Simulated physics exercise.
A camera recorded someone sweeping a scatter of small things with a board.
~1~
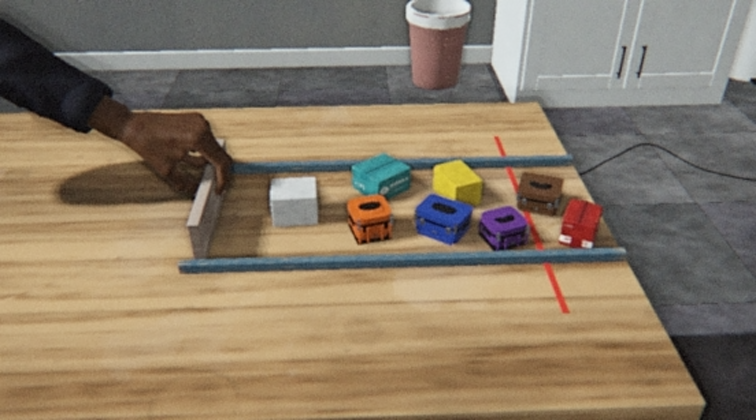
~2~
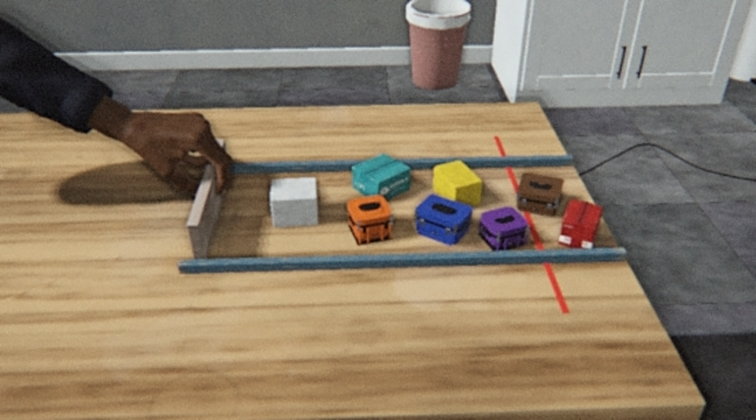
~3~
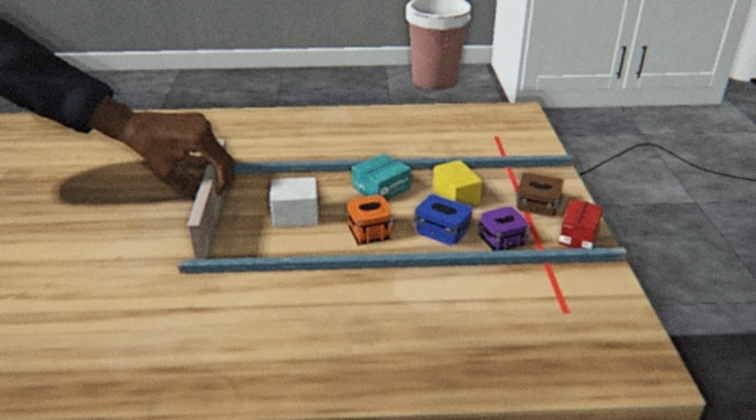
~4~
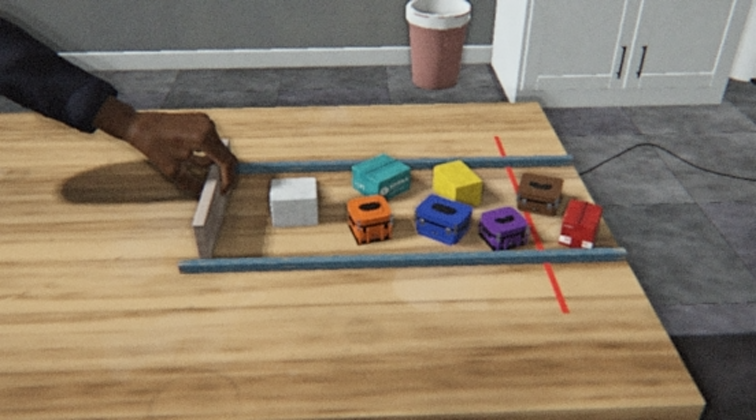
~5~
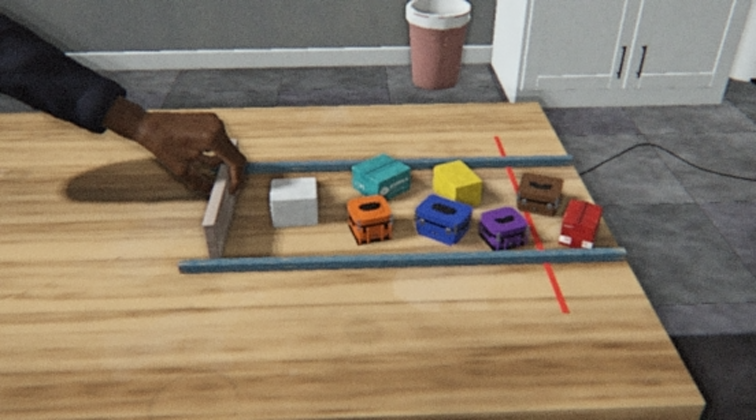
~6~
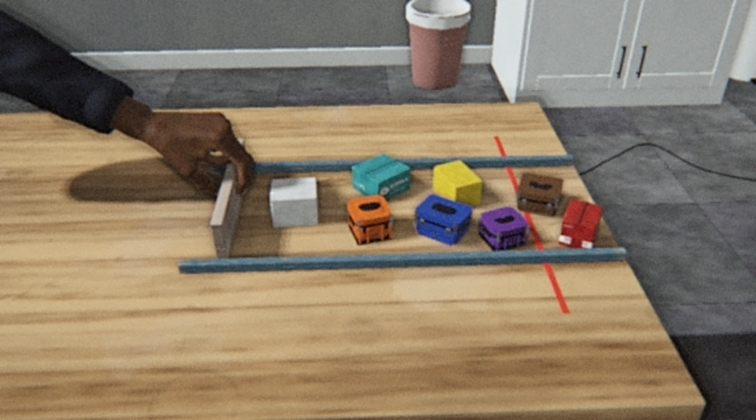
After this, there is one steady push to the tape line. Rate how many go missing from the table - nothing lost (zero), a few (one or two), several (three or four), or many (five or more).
Several, three or four.
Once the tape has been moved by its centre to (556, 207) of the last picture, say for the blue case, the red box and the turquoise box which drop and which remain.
Result - the blue case is gone, the red box is gone, the turquoise box is safe.
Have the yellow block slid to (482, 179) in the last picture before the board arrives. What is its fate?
Well, the yellow block keeps its place.
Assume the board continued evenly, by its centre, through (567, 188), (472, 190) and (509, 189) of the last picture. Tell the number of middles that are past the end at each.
In order, that gives 5, then 1, then 3.
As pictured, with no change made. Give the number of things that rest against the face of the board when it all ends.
The number is 3.
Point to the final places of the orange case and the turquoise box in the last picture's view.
I'd say approximately (559, 230) and then (533, 168).
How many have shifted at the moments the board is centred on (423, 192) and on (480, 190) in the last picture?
Moved so far: 6, then 8.
A little later, none off yet; red box at rest near (581, 225); brown case at rest near (539, 196); purple case moving near (510, 230).
When it is over, the number that fall off is three or four; down, purple case, brown case and red box.
